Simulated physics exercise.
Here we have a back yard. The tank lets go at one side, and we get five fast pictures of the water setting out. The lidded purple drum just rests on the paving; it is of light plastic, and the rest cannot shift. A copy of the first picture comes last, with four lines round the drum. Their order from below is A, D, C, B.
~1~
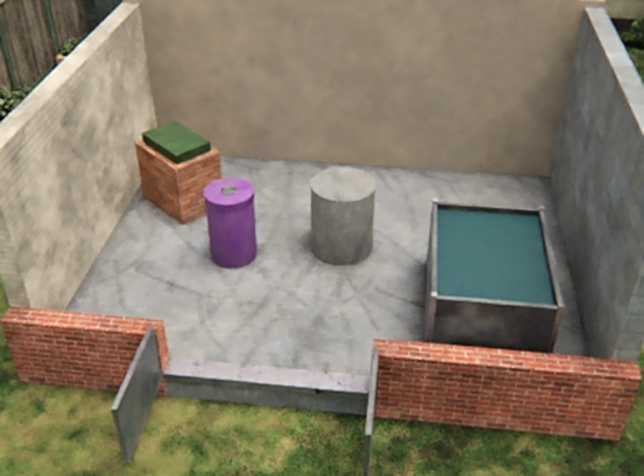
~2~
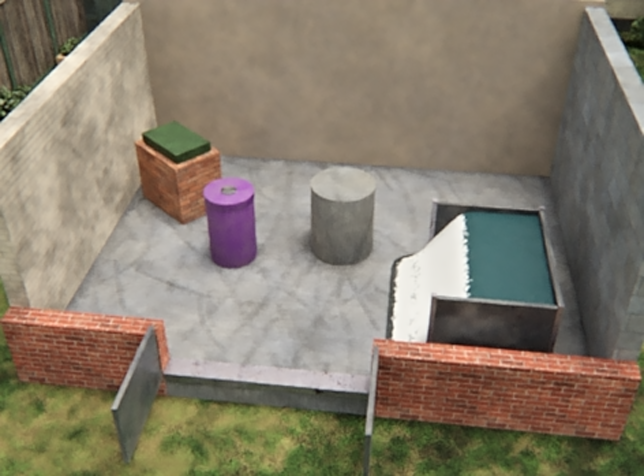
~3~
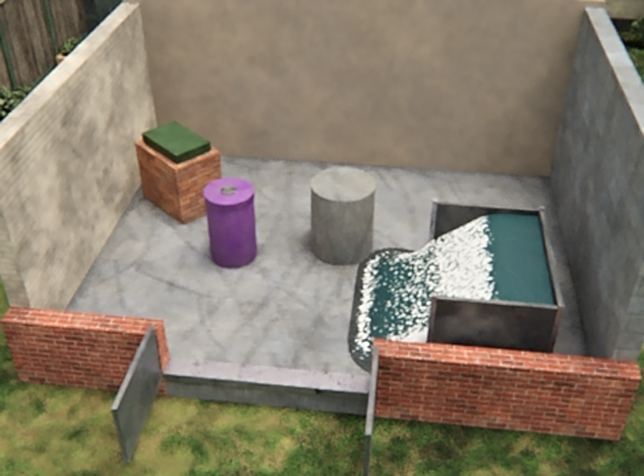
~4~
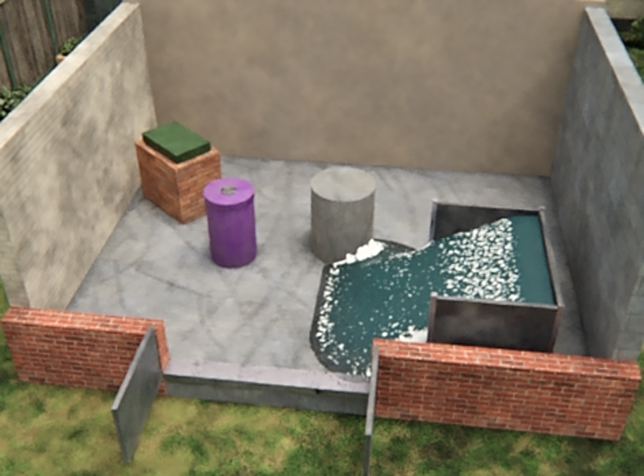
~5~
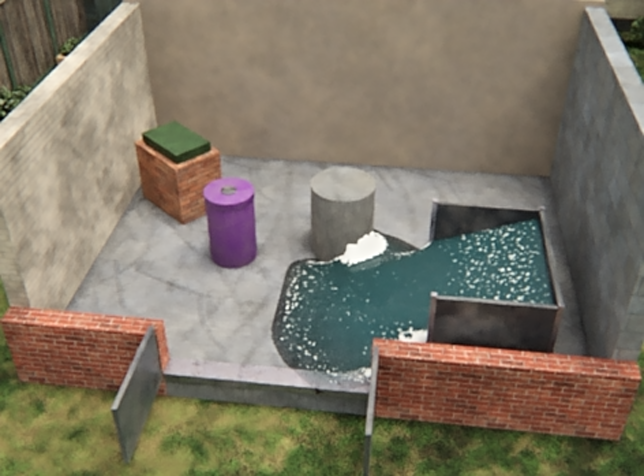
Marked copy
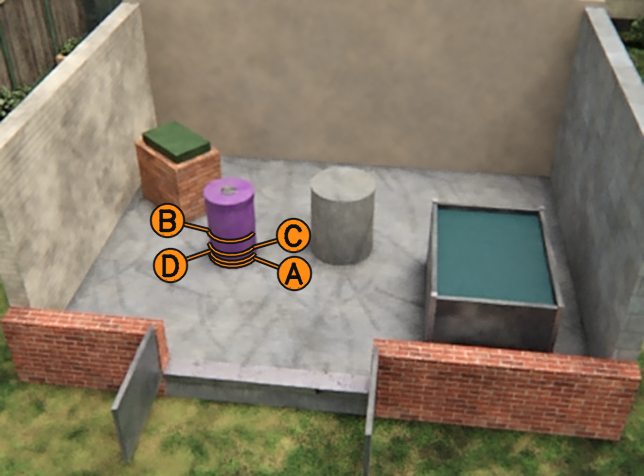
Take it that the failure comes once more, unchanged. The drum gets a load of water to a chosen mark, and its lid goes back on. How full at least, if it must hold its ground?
Mark B just does it.
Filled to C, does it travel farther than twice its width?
No, less.
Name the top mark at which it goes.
Here it is mark C.
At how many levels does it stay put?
One.
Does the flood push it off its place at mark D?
Yes.
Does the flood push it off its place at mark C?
Yes.
In orange, A at (229, 266); B at (226, 241); C at (228, 255); D at (228, 262); from the bottom up A, D, C, B.
If A is chosen, it is pushed about 7 times its own width away.
If B is chosen, it does not move.
If C is chosen, it is pushed about half its own width away.
If D is chosen, it is pushed about 3 times its own width away.
